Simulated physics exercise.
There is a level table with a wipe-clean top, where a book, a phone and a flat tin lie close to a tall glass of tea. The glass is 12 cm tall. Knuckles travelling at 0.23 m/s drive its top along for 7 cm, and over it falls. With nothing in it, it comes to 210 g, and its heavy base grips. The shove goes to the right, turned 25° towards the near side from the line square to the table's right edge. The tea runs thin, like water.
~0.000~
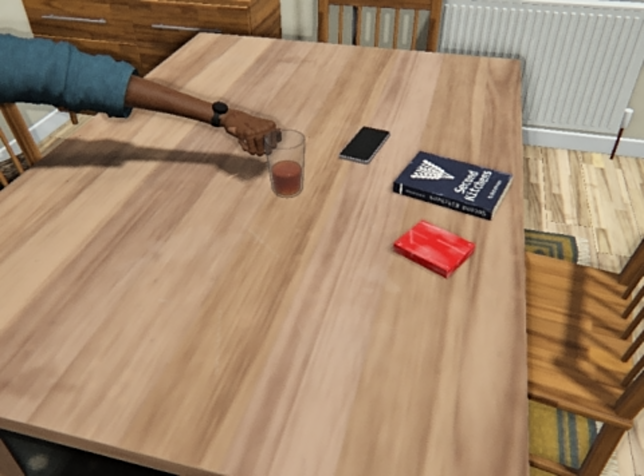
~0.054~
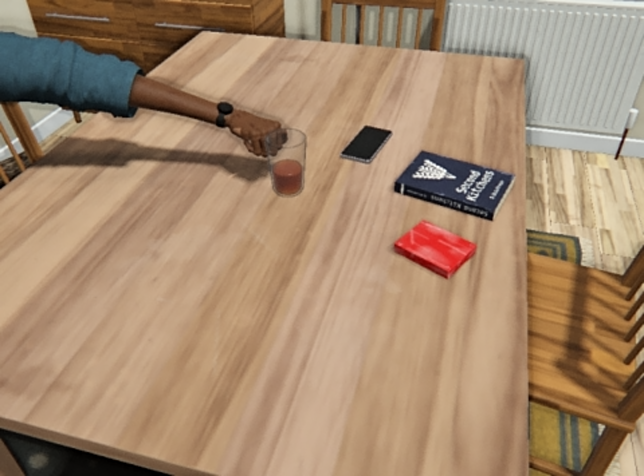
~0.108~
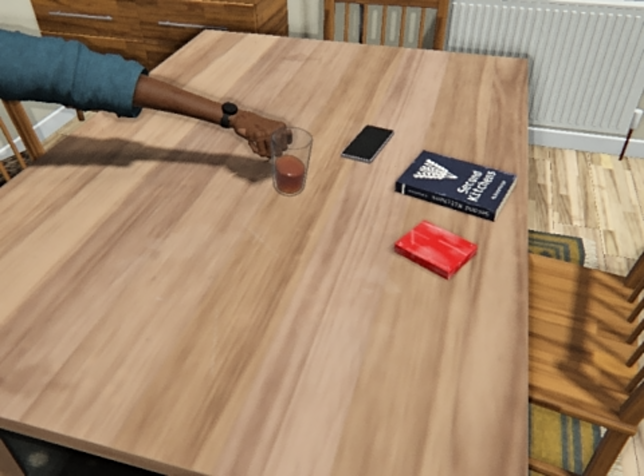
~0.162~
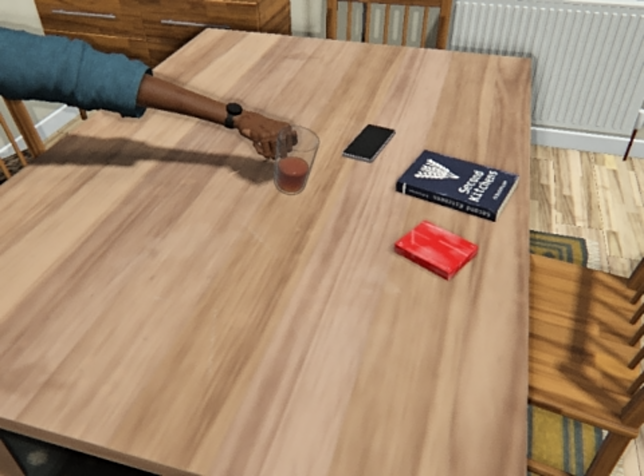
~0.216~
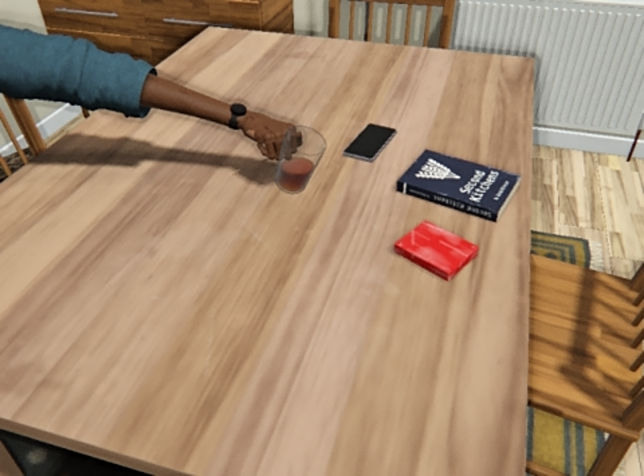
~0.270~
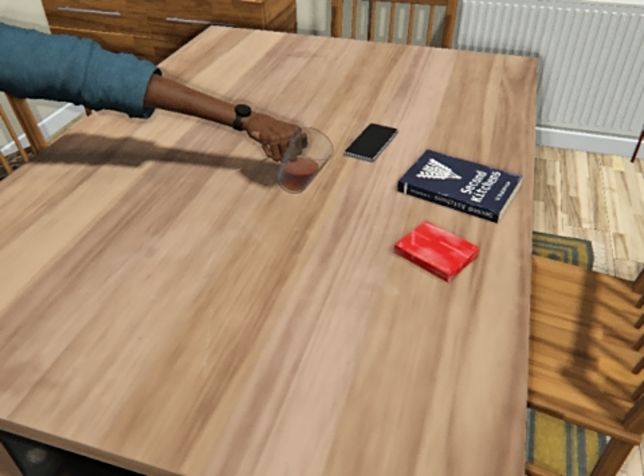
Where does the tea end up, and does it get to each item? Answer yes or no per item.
Book: Yes, it gets wet. Phone: No, it stays dry. Flat tin: Yes, it gets wet.
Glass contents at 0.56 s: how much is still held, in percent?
Some 98 in a hundred, give or take.
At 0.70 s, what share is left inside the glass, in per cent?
Value: Around 52 per cent.
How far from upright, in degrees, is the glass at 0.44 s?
It's tilted some 56° from upright.
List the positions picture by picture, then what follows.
In the first frame, it leans 0°; the fist is at (260, 134); the tea meets the walls at (271, 166) and (301, 170); the book is at (454, 178); the phone is at (365, 143); the flat tin is at (435, 243).
In the second frame, it leans 0°; the fist is at (265, 135); the tea meets the walls at (272, 164) and (302, 169).
In the third frame, it leans 7°; the fist is at (270, 136); the tea meets the walls at (275, 158) and (306, 169).
In the fourth frame, it leans 14°; the fist is at (275, 137); the tea meets the walls at (279, 159) and (309, 167).
In the fifth frame, it leans 22°; the fist is at (280, 138); the tea meets the walls at (282, 161) and (315, 165).
In the sixth frame, it leans 29°; the fist is at (285, 139); the tea meets the walls at (284, 162) and (320, 166).
After 0.44 s the tilt is 56° and 100 per cent is in the glass, 0 has run off the table; wet so far, nothing.
After 0.56 s the tilt is 86° and 98 per cent is in the glass, 0 has run off the table; wet so far, nothing.
After 0.70 s the tilt is 86° and 51 per cent is in the glass, 0 has run off the table; wet so far, flat tin.
After 0.94 s the tilt is 86° and 24 per cent is in the glass, 0 has run off the table; wet so far, book, flat tin.
In the end 9 per cent is in the glass, 5 has run off the table; wet so far, book, flat tin.
